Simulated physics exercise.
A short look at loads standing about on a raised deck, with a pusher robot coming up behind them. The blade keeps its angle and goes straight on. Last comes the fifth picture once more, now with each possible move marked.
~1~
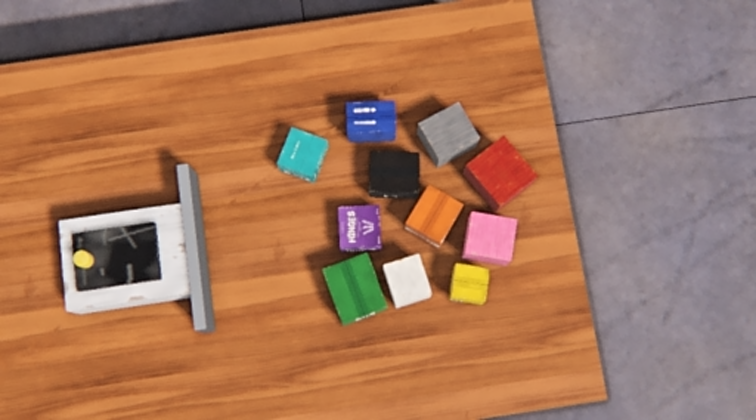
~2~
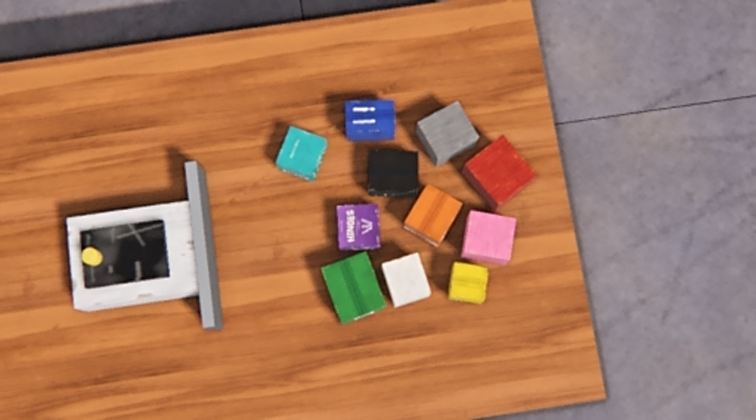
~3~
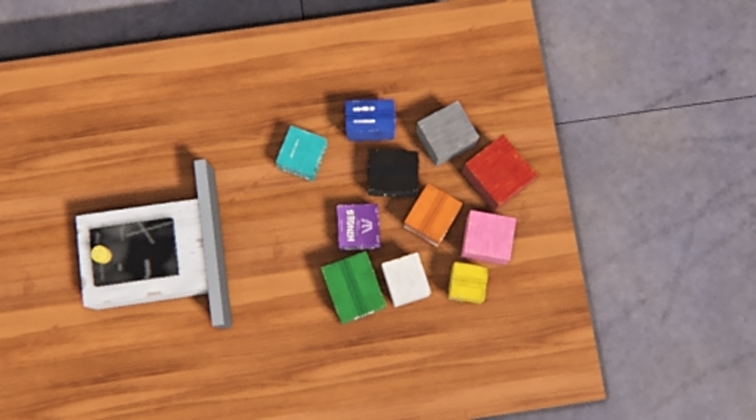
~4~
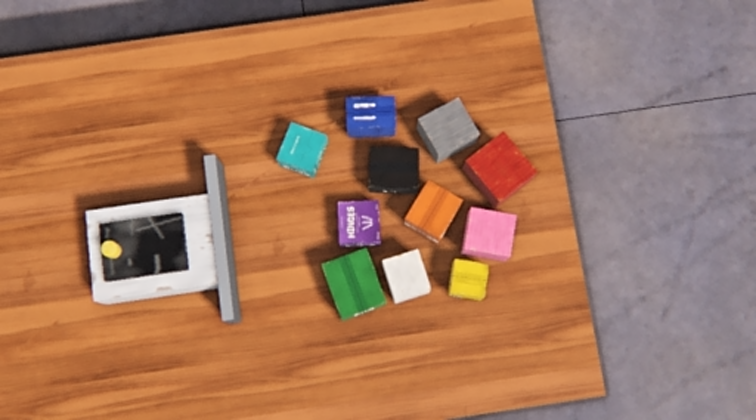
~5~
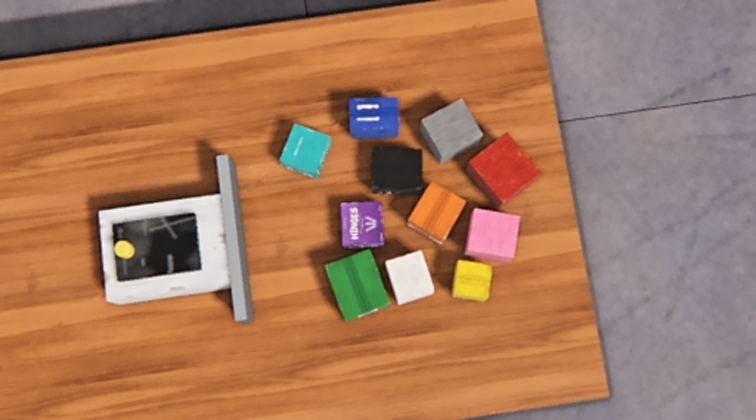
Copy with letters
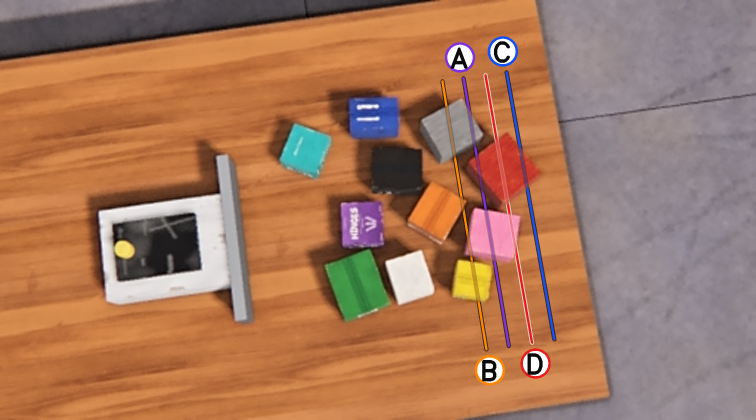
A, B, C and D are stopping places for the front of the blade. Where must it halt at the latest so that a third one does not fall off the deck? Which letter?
Up to line A.
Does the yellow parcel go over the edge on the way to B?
No.
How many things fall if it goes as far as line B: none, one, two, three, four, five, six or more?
The count is none.
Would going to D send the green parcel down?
No.
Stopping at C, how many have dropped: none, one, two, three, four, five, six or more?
In all, five.
On the marked copy, A at (486, 208); B at (464, 212); C at (530, 202); D at (508, 205).
With A. Early on, robot (255, 233); blue box (379, 117); green parcel (364, 286).
Further on, robot (348, 220); pink crate (530, 230); red crate (517, 161).
At the end, robot (418, 210); yellow parcel over the edge; pink crate over the edge; two fallen.
As for the rest, B is within the limit but short; C drops five; D drops five.
